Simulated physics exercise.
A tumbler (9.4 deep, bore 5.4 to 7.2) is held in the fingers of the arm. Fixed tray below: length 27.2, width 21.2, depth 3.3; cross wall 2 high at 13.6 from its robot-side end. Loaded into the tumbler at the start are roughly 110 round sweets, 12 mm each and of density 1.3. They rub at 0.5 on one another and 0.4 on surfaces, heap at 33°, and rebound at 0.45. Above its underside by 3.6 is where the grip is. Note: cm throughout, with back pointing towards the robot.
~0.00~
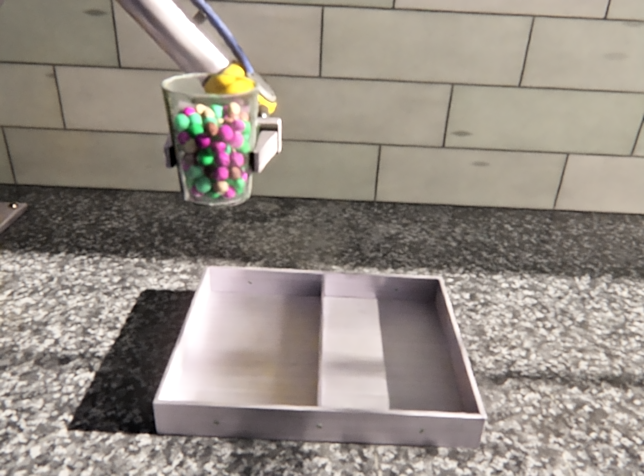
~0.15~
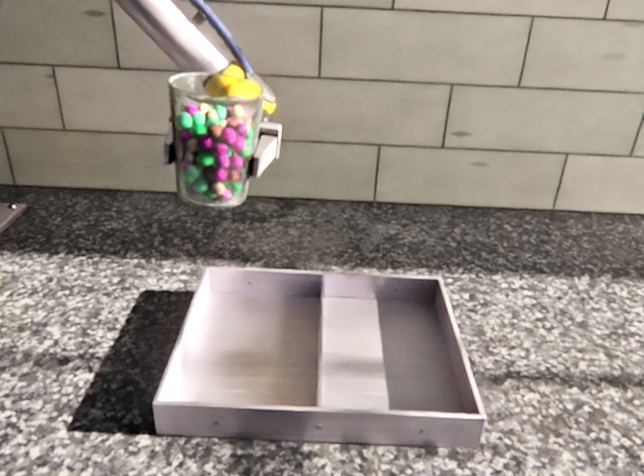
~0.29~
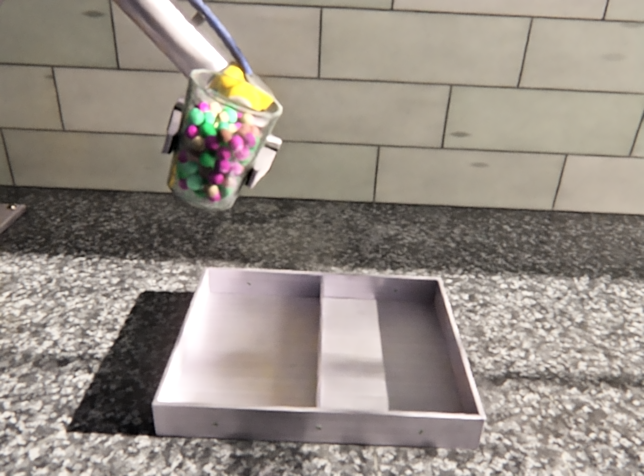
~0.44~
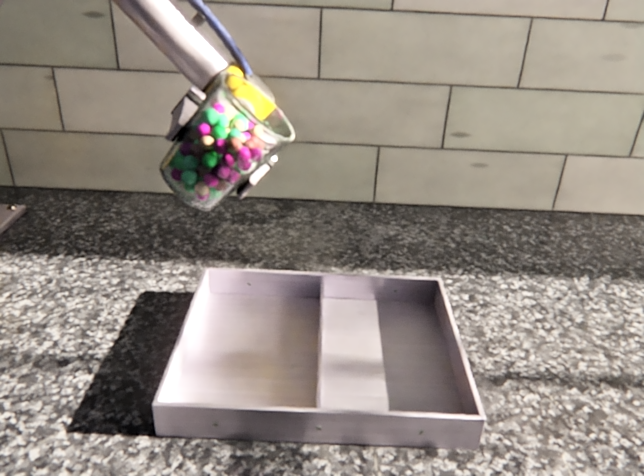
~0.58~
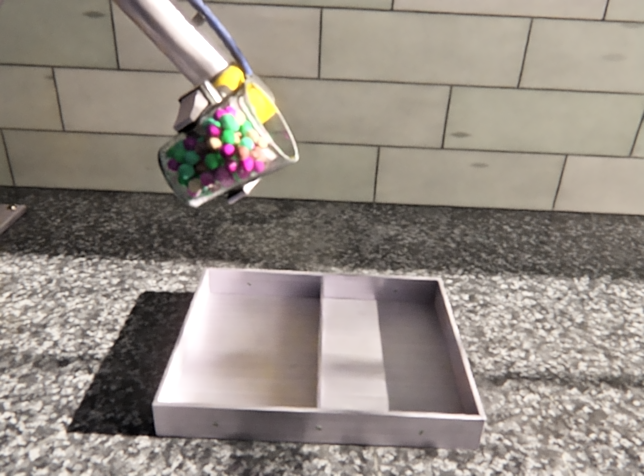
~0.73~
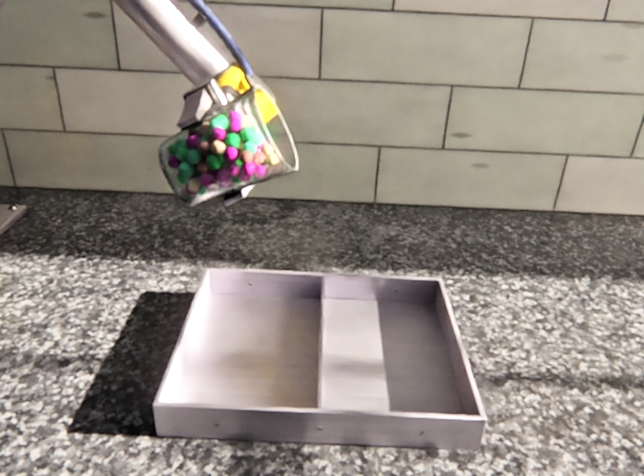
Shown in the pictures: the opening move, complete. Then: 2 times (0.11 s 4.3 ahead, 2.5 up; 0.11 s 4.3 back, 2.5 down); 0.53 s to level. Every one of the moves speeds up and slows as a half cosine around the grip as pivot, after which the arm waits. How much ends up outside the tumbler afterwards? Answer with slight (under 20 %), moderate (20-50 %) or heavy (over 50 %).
Heavy.
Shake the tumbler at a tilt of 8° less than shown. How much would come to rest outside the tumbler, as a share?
Expected: Around 50 %.
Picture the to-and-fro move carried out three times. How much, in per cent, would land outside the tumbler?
70 per cent.
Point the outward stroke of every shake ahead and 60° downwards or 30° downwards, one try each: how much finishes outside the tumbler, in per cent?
Result: Approx. 5 % and 15 %, one try each.
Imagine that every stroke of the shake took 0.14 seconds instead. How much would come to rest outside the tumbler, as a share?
Roughly 40 percent then.
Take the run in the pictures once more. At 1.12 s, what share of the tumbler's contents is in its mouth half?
85 %.
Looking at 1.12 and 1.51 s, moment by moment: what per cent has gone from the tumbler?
Around 50 % and around 65 %.
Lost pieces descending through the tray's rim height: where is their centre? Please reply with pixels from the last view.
Their middle sits near (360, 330).
By 1.12 s, tilted 62° forward, highest piece 25 above the table; 53 in the tumbler, 47 in the far-side part, 7 in the robot-side part, 3 in flight or on a rim.
By 1.51 s, tilted 18° forward, highest piece 24 above the table; 61 in the far-side part, 37 in the tumbler, 8 in the robot-side part, 4 on the table or floor.
By 1.90 s, level, highest piece 23 above the table; 61 in the far-side part, 37 in the tumbler, 8 in the robot-side part, 4 on the table or floor.
By 2.95 s, level, highest piece 23 above the table; 61 in the far-side part, 37 in the tumbler, 8 in the robot-side part, 4 on the table or floor.
Final count, 61 in the far-side part, 37 in the tumbler, 8 in the robot-side part, 4 on the table or floor. That is 66 % outside the tumbler.
